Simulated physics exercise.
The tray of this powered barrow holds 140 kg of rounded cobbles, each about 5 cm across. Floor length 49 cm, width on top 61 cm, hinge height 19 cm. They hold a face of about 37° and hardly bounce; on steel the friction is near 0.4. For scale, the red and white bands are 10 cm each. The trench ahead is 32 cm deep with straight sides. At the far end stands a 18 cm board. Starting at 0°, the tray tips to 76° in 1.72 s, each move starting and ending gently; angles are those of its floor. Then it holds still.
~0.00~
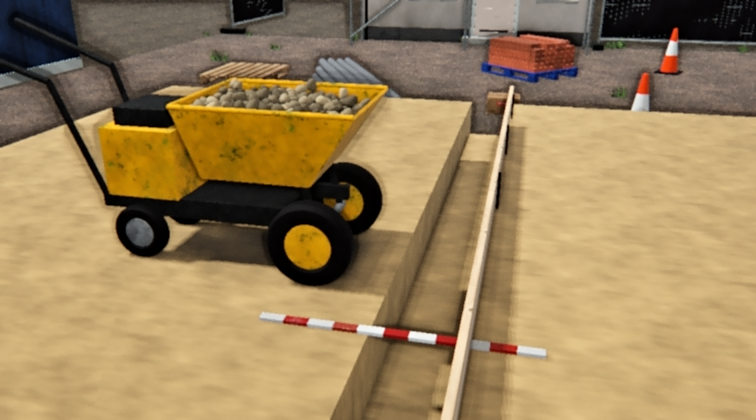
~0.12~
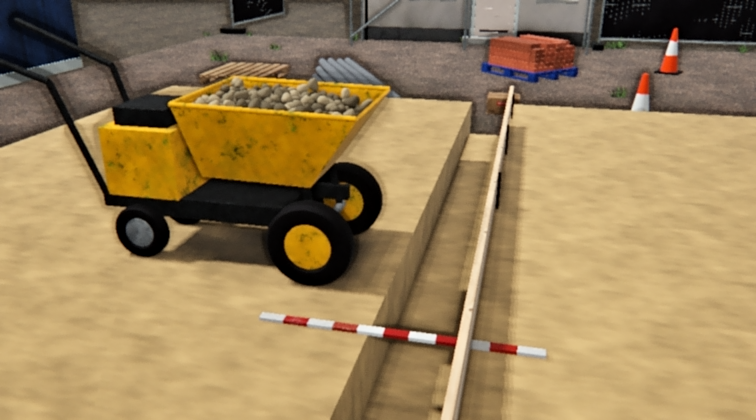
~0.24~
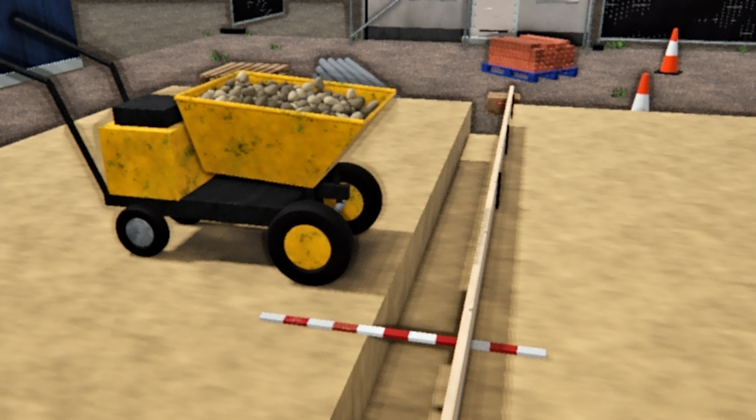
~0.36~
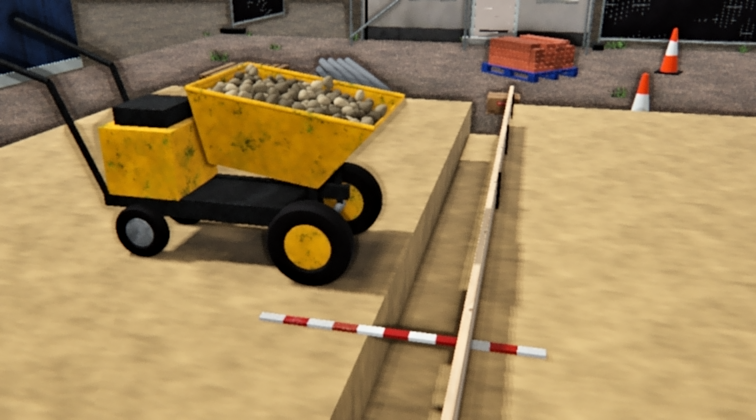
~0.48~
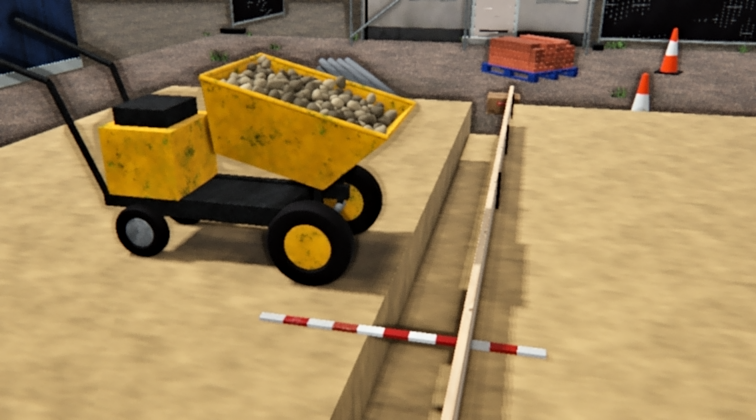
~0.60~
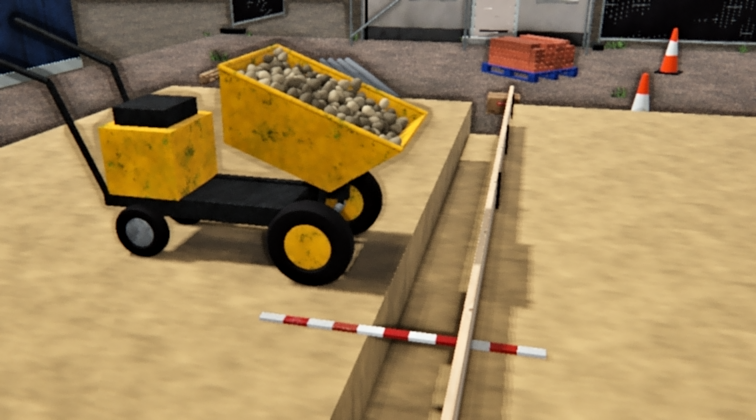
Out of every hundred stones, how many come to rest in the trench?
About 15 per cent.
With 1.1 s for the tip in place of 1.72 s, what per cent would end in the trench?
It would be near 15 per cent.
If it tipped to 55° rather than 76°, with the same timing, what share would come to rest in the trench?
Then about 25 per cent.
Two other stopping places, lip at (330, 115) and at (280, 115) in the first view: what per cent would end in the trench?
About 90 and 100 per cent.
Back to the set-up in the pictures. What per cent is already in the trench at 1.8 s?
About 10 per cent by then.
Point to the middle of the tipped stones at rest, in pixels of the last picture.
Their middle is at about (511, 274).
After 1.3 s the floor is at 64°; 96 % in the tray, 2 % in the trench, 2 % past the trench; the foremost stones are at (493, 227).
After 1.8 s the floor is at 76°; 64 % in the tray, 9 % in the trench, 27 % past the trench; the foremost stones are at (623, 289).
After 2.2 s the floor is at 76°; 53 % in the tray, 13 % in the trench, 35 % past the trench; the foremost stones are at (691, 325).
After 4.1 s the floor is at 76°; 47 % in the tray, 15 % in the trench, 38 % past the trench; the foremost stones are at (717, 330).
